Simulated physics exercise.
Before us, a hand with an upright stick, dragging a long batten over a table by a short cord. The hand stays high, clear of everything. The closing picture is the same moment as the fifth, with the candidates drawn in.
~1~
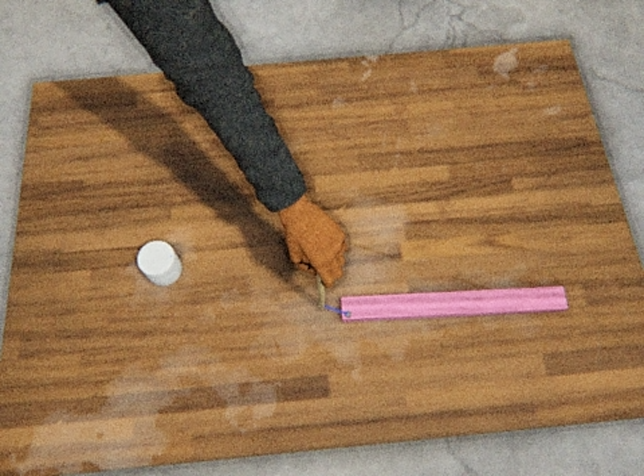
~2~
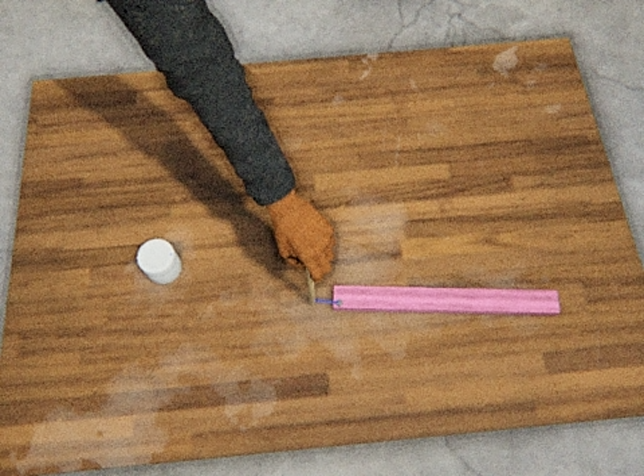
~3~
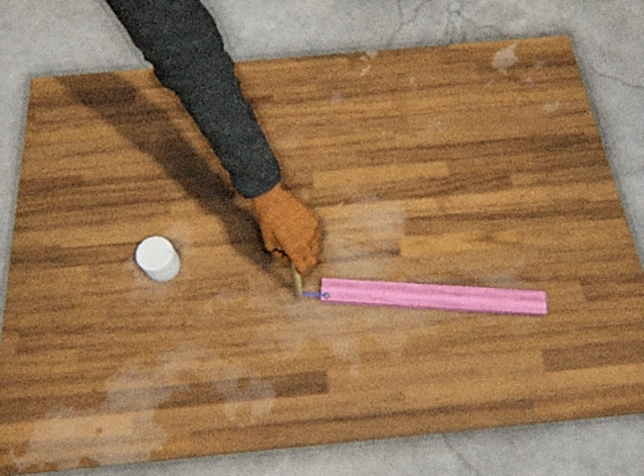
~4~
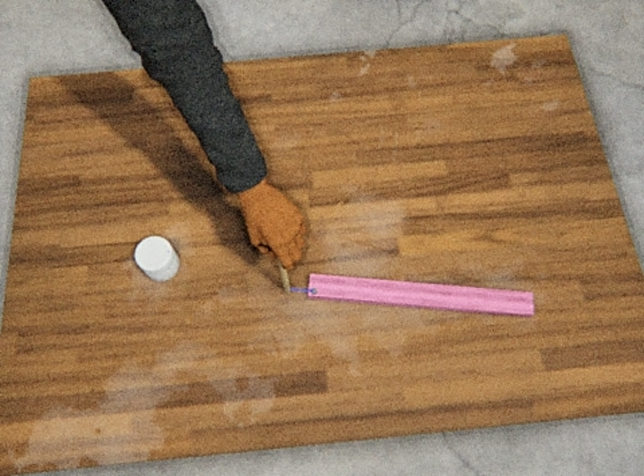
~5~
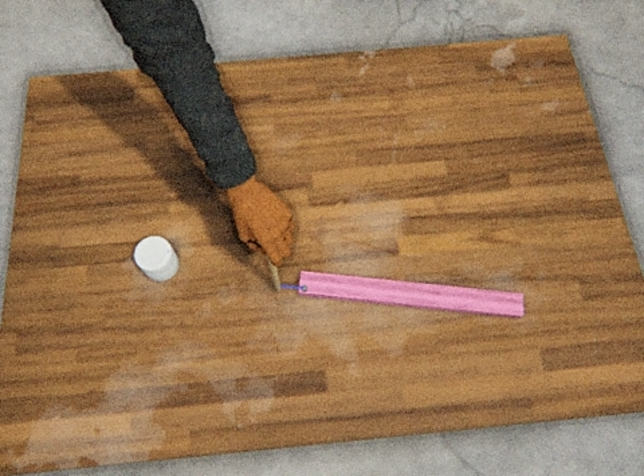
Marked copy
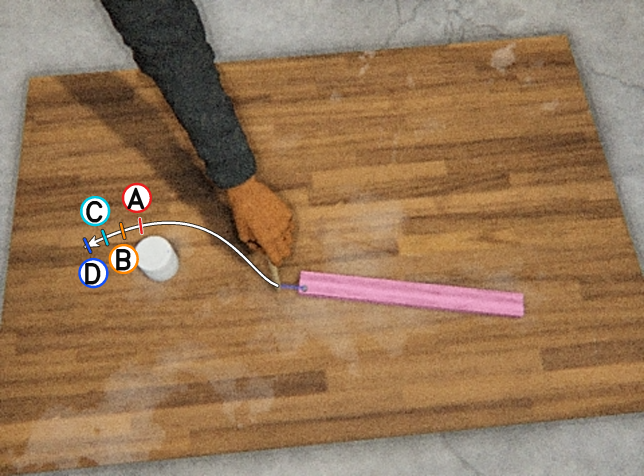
A long pink strip lies on a wooden board over grey concrete, seen from above at a slight angle. A dark-sleeved arm reaches down from the top, its brown hand gripping a thin upright stick joined to the strip's left end by a short blue cord, with a white tin to the left. The hand pulls the strip a short way left, tilting it slightly.
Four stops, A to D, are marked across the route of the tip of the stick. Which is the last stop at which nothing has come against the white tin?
Stop at B.
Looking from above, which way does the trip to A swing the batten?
Clockwise.
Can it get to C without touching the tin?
No.
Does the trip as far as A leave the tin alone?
Yes.
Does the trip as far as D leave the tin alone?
No.
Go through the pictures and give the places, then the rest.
In the first frame, white tin (160, 264); pink batten (454, 303).
In the second frame, pink batten (446, 299); white tin (160, 262).
In the third frame, pink batten (433, 295); white tin (159, 259).
In the fourth frame, pink batten (420, 294); white tin (158, 259).
In the fifth frame, pink batten (410, 293); white tin (157, 259).
On the marked copy, A at (141, 226); B at (123, 231); C at (105, 238); D at (88, 246); the route from (278, 286) via (192, 225) to (85, 247).
Taking B. A third of the way, foot of the stick (231, 246), middle of the batten (356, 279).
Two thirds of the way, foot of the stick (177, 224), middle of the batten (298, 259).
When it is over, foot of the stick (123, 232), middle of the batten (248, 251); nothing has been touched.
As for the rest, A is safe but short; C is too far, the tin has been hit; D is too far, the tin has been hit.
